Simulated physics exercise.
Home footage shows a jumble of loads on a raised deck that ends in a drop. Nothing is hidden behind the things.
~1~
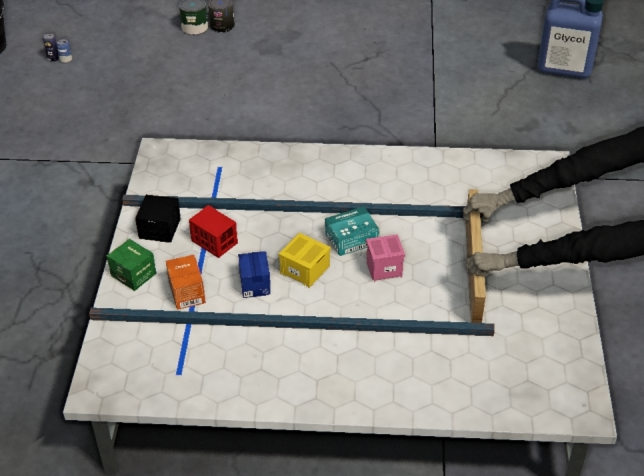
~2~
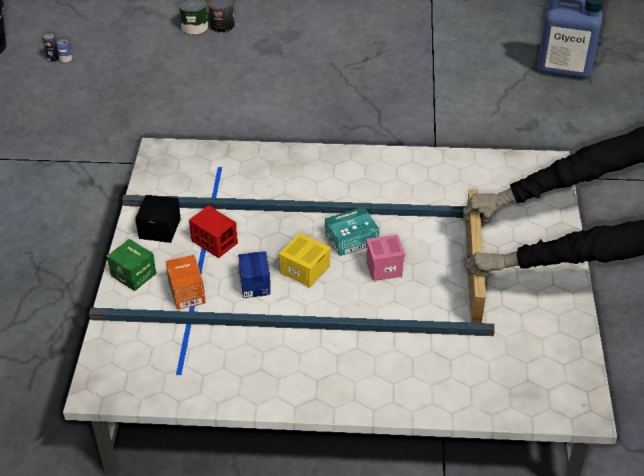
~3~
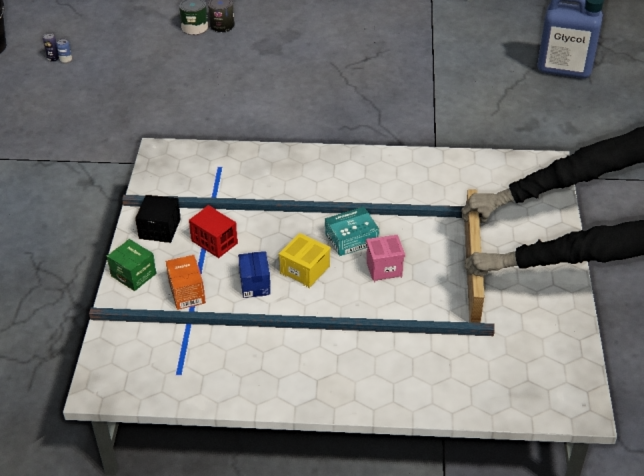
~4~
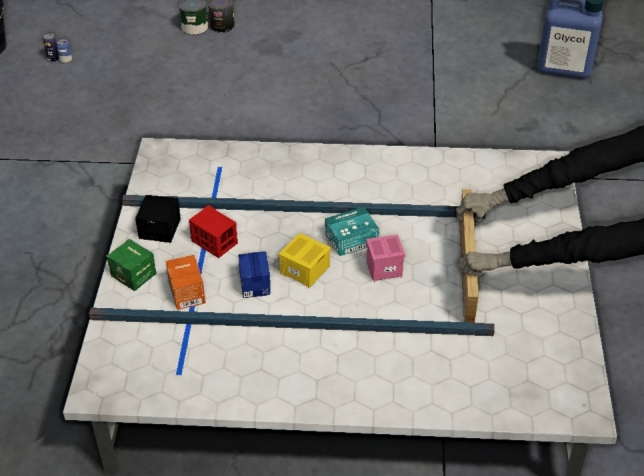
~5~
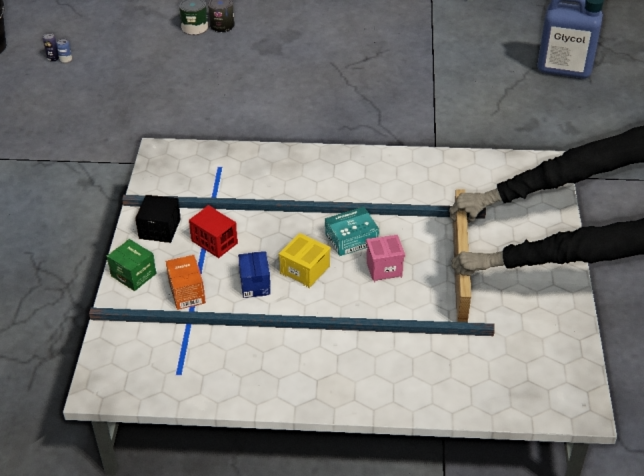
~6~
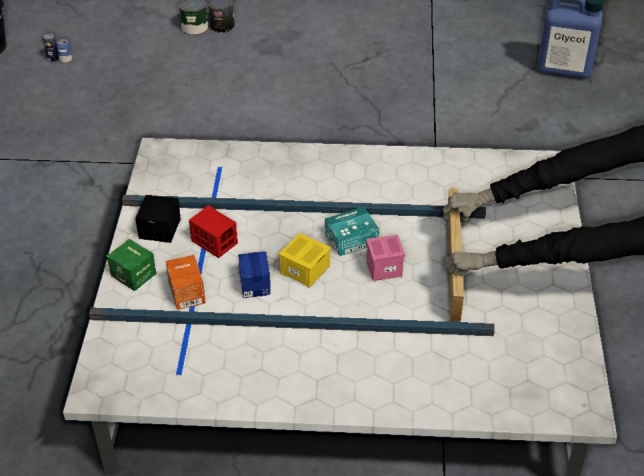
In this clip, eight colourful crates and boxes sit motionless between two rails on a white tabletop crossed by blue tape, while two gloved hands hold a wooden plank still at the right, then slide it slightly left.
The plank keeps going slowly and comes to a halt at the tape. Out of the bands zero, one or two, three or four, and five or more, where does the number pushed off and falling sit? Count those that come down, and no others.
The tally of those that come down is nil.
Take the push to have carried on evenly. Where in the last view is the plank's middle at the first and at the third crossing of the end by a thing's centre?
The first one at (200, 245), the next at (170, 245).
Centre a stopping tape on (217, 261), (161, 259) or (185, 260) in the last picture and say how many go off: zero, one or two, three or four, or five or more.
Taking the places in the order asked: Not one, then either three or four, then either one or two.
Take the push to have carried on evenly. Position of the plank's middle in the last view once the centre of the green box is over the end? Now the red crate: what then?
At (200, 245) for the green box; at (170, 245) for the red crate.
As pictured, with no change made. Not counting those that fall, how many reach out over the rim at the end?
2 overhanging.
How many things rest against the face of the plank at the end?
Number: 3.
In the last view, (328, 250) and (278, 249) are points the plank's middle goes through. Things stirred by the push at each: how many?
First 4, then 5.
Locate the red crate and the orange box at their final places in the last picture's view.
Red crate: About (147, 224); orange box: About (135, 286).
Soon after, none off yet; green box at rest near (132, 265); black crate at rest near (158, 219); orange box at rest near (186, 282).
In the end, the number that fall off is zero.
